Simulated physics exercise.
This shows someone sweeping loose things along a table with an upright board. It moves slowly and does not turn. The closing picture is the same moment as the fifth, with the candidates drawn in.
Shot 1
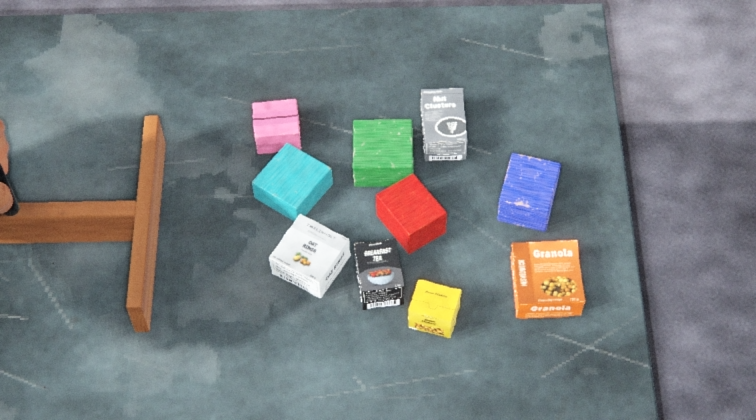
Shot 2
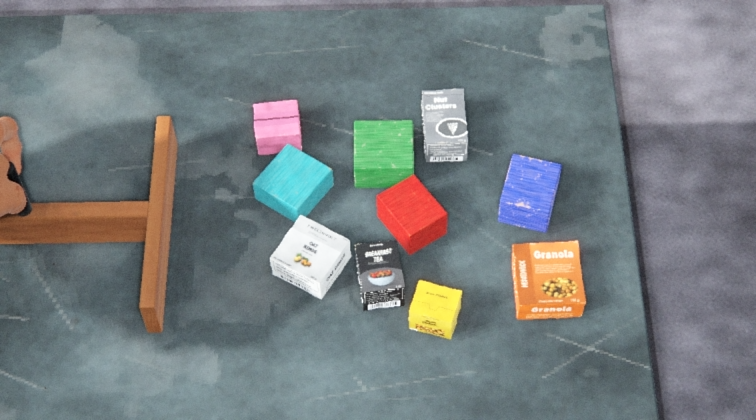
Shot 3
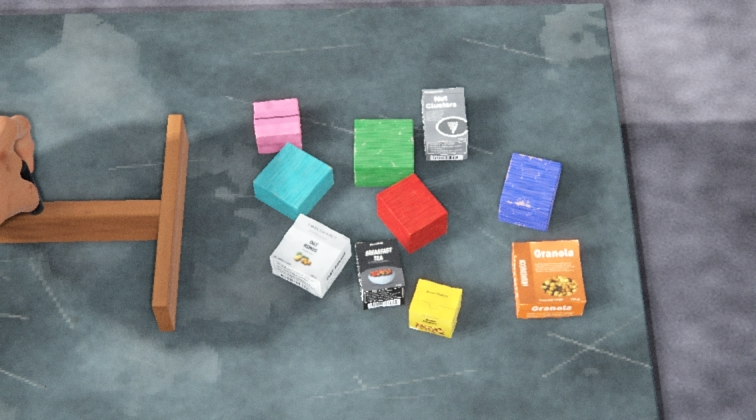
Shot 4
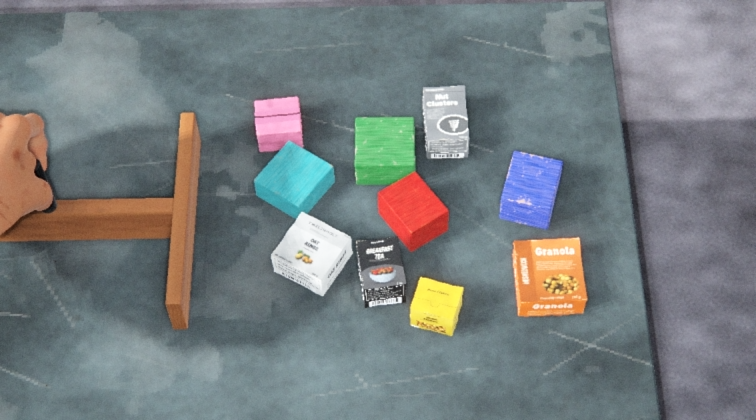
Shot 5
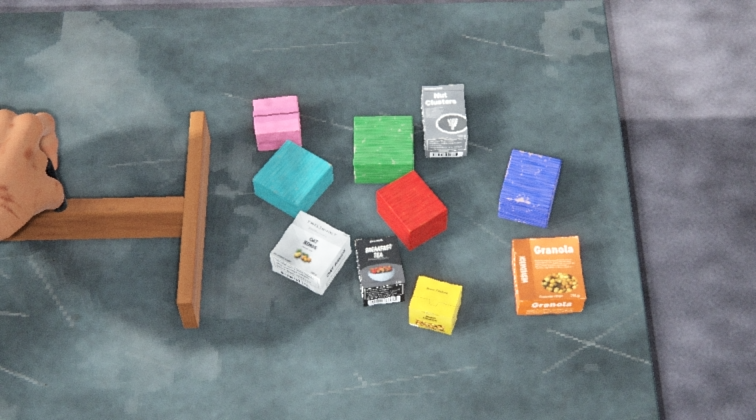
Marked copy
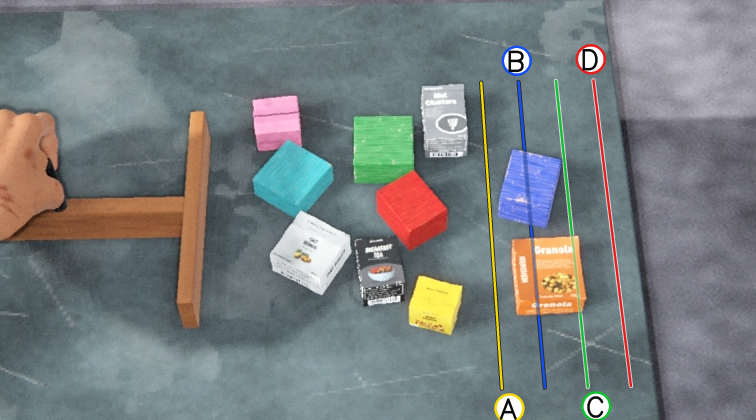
On a dark, scratched tabletop, a hand slowly slid an upright wooden board to the right, toward a group of colourful blocks and packets, which stayed where they were.
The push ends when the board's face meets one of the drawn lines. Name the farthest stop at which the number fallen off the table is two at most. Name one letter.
B is the last line within the limit.
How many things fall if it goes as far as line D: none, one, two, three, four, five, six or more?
By then, six or more.
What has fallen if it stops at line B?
The blue block.
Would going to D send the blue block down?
Yes.
On the marked copy, A at (491, 225); B at (531, 224); C at (571, 223); D at (611, 222).
Taking B. A third of the way, board (313, 200); yellow packet (443, 309); pink box (326, 111).
Two thirds of the way, board (435, 198); blue block (579, 187); orange packet (553, 277).
When it is over, board (528, 196); blue block over the edge; orange packet (631, 278); one fallen.
As for the rest, A is within the limit but short; C drops four; D drops seven.
